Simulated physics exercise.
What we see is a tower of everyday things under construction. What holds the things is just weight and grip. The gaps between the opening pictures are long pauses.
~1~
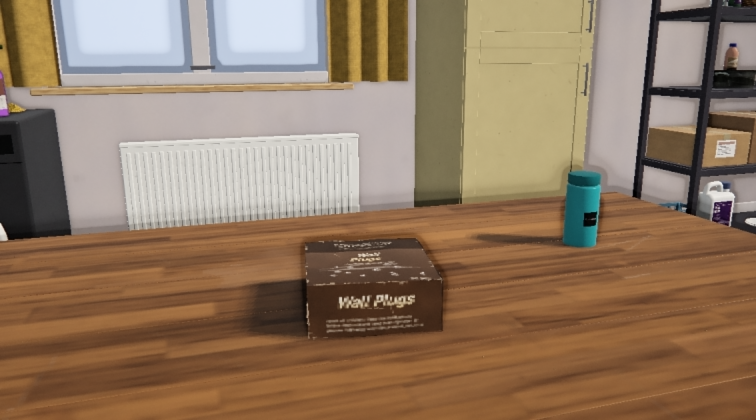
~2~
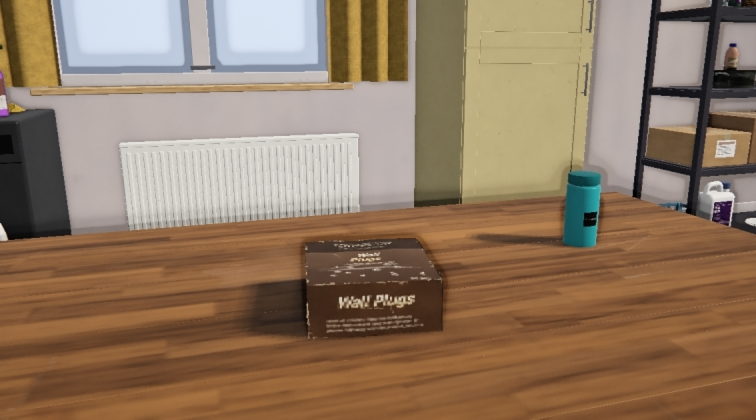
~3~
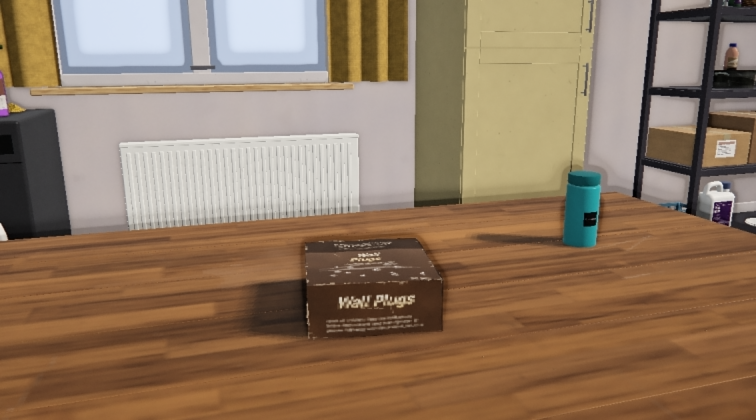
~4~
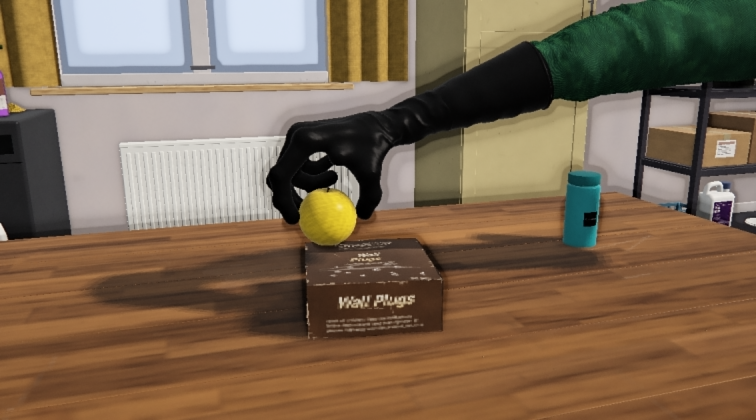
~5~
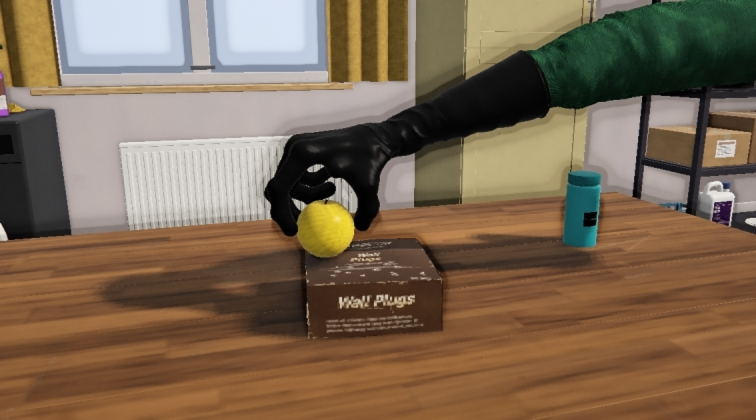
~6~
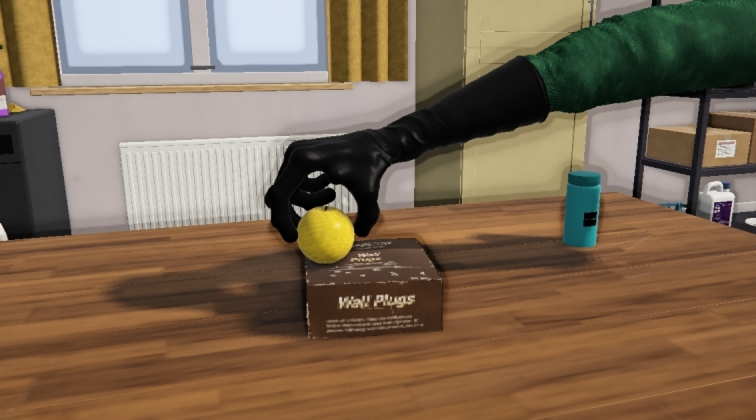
On a wooden table, a black-gloved hand lowers a yellow apple onto a brown box.
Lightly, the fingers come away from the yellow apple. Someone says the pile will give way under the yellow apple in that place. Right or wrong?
Wrong, it holds.
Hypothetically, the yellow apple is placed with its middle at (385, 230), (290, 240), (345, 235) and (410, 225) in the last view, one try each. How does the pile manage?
Try one: It stands firm; try two: It topples; try three: It stands firm; try four: It stands firm.
Then, 0.80 s on from there, no change.
Then, 1.60 s on from there, yellow apple resting near (326, 235).
In the end, all 3 unmoved. At the end, from the last picture's camera, yellow apple near (326, 235). The pile holds.
